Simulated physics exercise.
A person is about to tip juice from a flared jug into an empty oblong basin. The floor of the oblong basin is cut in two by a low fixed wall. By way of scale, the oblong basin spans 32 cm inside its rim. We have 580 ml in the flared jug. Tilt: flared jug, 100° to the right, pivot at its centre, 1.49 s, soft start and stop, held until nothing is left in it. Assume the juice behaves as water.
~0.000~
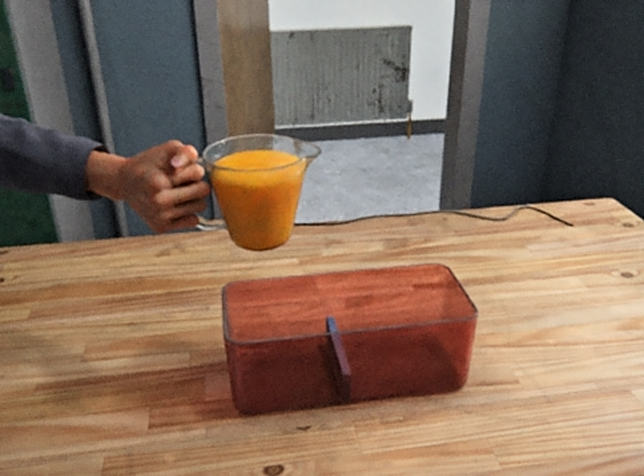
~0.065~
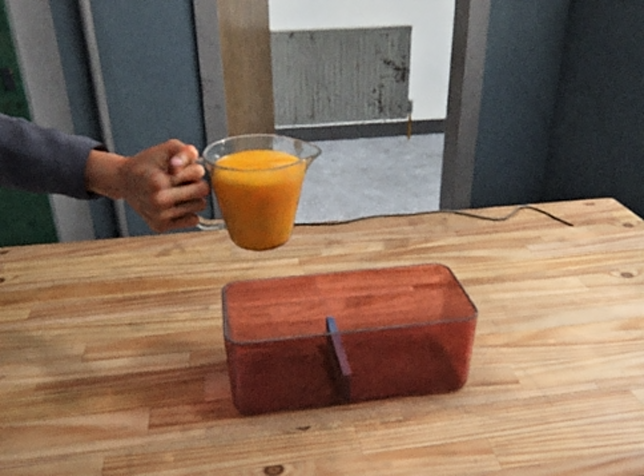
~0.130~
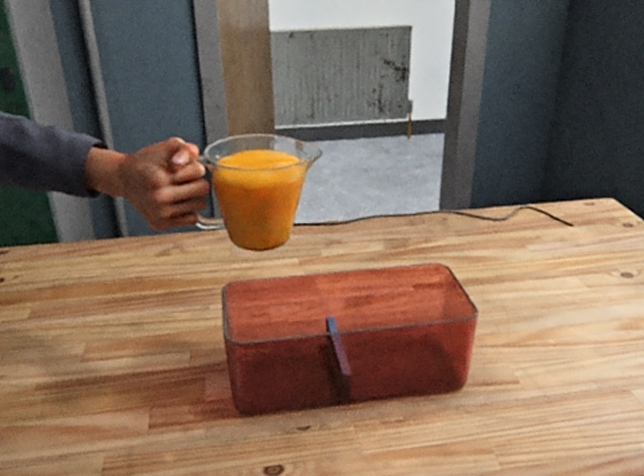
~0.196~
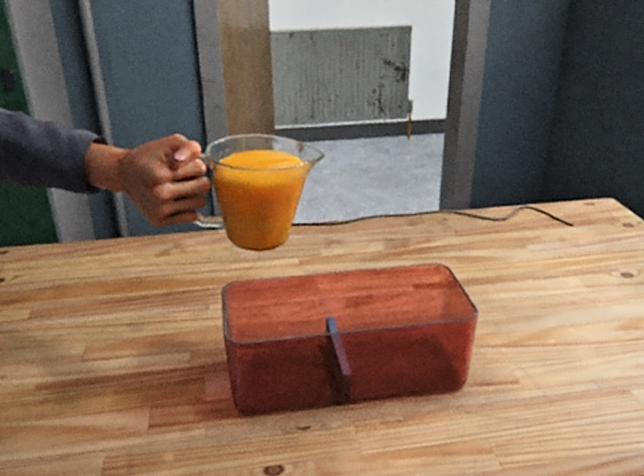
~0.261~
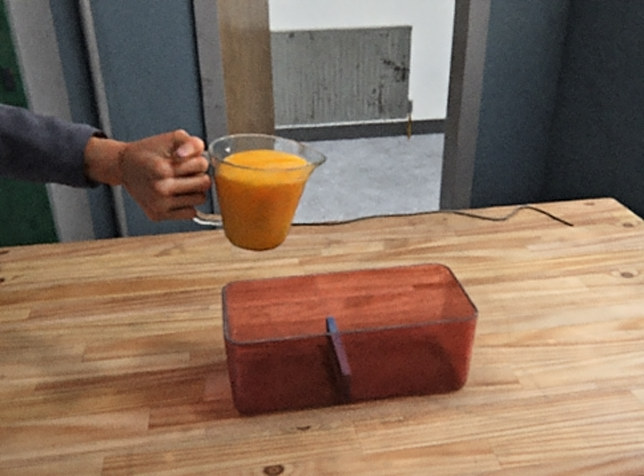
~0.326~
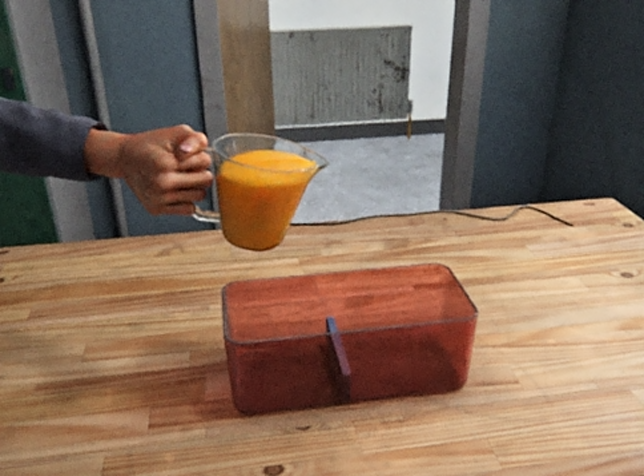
On a wooden table, a hand holding a flared glass jug of orange juice slightly rightward above a reddish divided oblong basin, gradually tilting it.
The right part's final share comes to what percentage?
It comes to roughly 93 %.
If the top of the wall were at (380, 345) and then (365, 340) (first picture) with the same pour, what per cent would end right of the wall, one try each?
45 % and 75 %.
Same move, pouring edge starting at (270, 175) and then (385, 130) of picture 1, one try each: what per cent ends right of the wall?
Try 1: Approx. 25 %; try 2: Approx. 80 %.
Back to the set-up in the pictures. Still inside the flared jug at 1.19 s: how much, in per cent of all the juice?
18 %.
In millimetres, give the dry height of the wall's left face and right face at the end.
Left about 42 mm, right about 18 mm.
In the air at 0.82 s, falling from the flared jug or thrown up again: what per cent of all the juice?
About 20 per cent.
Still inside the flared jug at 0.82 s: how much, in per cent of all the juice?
Some 70 % of it is still there.
By 0.82 s the tilt is 58° and 71 per cent is still to pour, 0 is left of the wall and 10 right of it.
By 1.19 s the tilt is 90° and 17 per cent is still to pour, 2 is left of the wall and 65 right of it.
By 1.57 s the tilt is 100° and 0 per cent is still to pour, 5 is left of the wall and 93 right of it.
By 1.99 s the tilt is 100° and 0 per cent is still to pour, 6 is left of the wall and 93 right of it.
At rest 6 per cent lies left of the wall, 93 right of it and 1 outside.
